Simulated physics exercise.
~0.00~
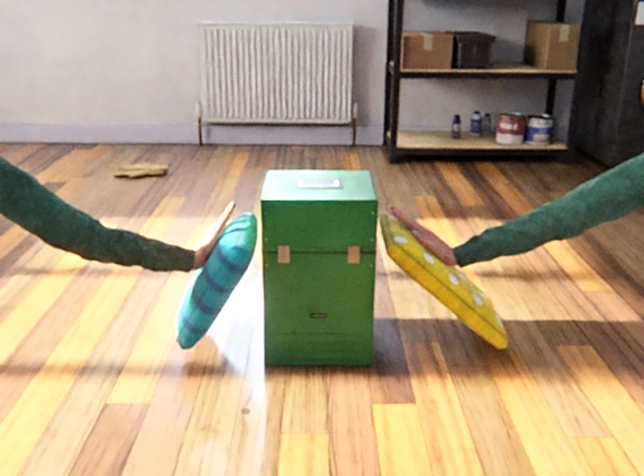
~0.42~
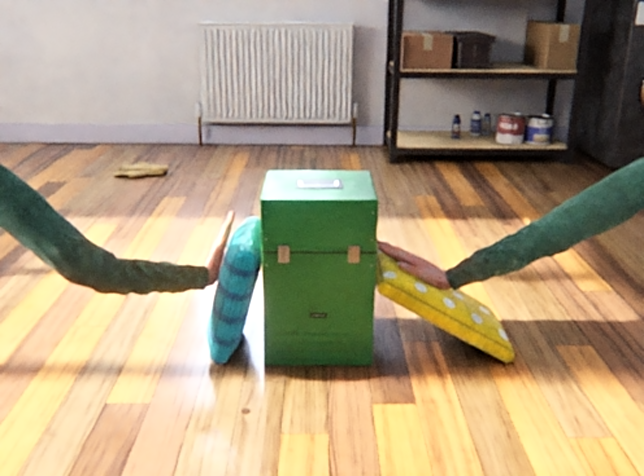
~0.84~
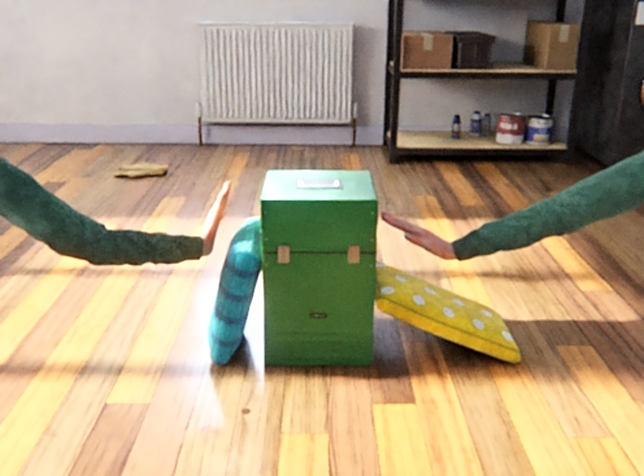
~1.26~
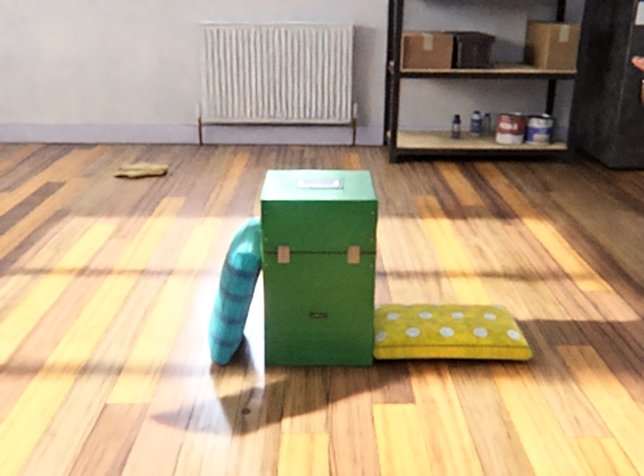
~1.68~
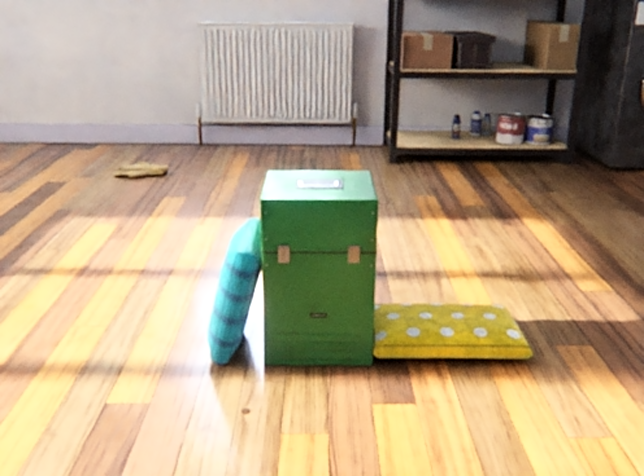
At the start, two green-sleeved arms reach in from either side of a green chest on a bare wooden floor, the left hand holding a turquoise cushion and the right a yellow pillow with pale dots. The hands press both against the chest, the cushion standing steeply while the pillow tilts at a lower slant. Then the hands let go and draw back, and the pillow sinks a little further. Once the arms are gone, the pillow has slid down flat on the floor beside the chest. The turquoise cushion stays propped against the left side, and nothing more shifts.
